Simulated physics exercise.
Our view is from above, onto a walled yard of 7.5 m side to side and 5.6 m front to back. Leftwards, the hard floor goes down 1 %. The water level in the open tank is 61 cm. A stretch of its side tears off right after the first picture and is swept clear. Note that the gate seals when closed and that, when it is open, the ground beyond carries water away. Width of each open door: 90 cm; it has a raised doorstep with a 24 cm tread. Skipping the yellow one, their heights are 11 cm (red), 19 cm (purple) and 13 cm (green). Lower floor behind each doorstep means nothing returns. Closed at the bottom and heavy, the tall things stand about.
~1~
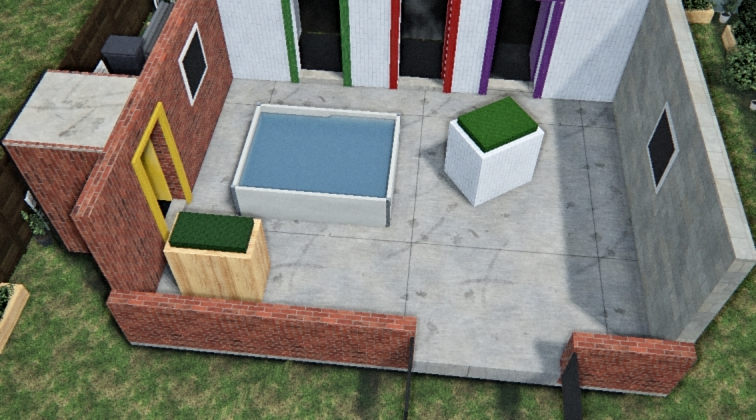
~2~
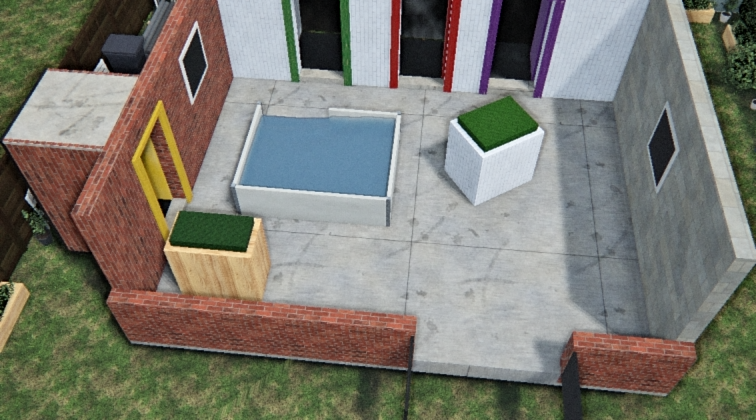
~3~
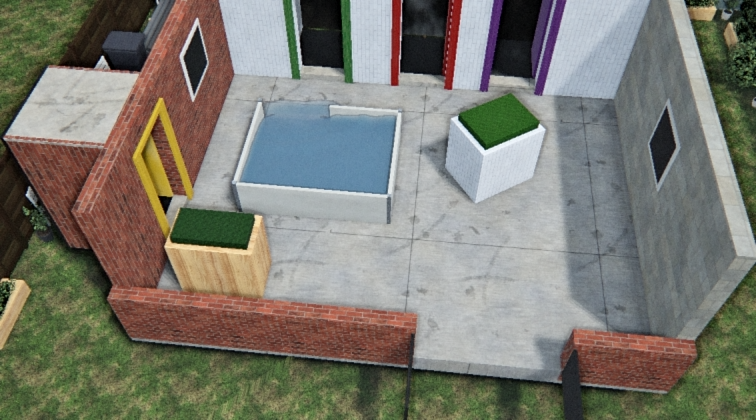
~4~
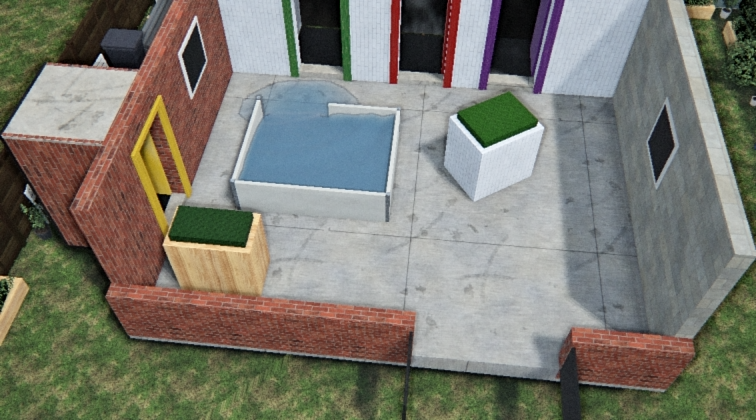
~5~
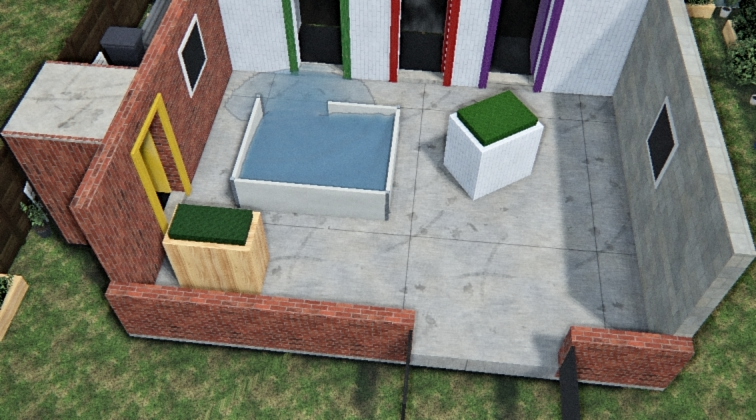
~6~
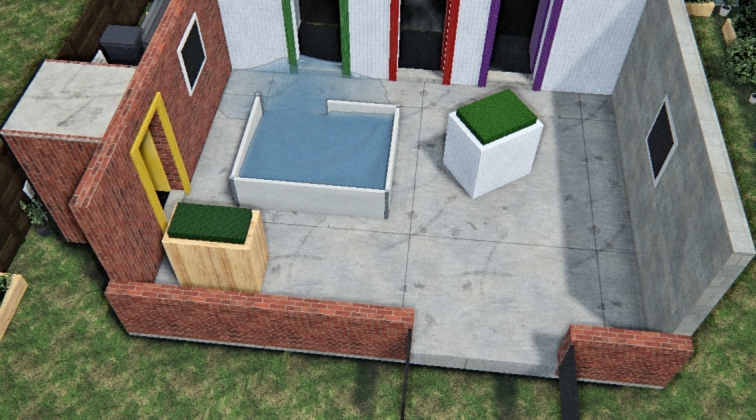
Water poured from a gap in the far side of an open tank in a walled yard and spread across the grey floor toward the green-framed door, while the grass-topped boxes nearby stayed still.
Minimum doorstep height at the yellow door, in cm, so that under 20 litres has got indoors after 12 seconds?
Approx. 8 cm.
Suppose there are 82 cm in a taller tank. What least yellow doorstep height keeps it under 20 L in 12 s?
About 10.0 cm.
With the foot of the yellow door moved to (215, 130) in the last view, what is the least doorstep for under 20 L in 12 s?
Close to 10.0 cm at the least.
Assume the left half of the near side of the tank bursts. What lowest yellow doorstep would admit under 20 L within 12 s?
At least roughly 37 centimetres tall.
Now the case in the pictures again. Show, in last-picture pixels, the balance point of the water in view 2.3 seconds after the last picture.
About (307, 136).
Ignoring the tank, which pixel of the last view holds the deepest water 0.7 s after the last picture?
Look close to (242, 69).
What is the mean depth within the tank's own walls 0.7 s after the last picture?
Near 43 cm, averaged.
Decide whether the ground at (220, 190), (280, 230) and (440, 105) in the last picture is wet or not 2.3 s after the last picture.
In the order asked: Soaked, untouched, soaked.
Then, 0.7 s after the last picture water covers 10 % of the floor, deepest (60 cm) near (242, 69); it has not reached the yellow door.
Then, 2.3 s after the last picture water covers 35 % of the floor, deepest (32 cm) near (233, 69); 4 cm at the yellow door, 0 litres in over its 12 cm doorstep.
Then, 11.3 s after the last picture water covers 100 % of the floor, deepest (10 cm) near (145, 312); 9 cm at the yellow door, 2 litres in over its 12 cm doorstep.
At the yellow door as built, the water peaked near 11 cm, 6.7 s after the last picture.
With a doorstep of 6.5 cm, 35 litres would have come in within the 12 s; with 10 cm, 6 litres. So under 20 litres takes about 8 cm.
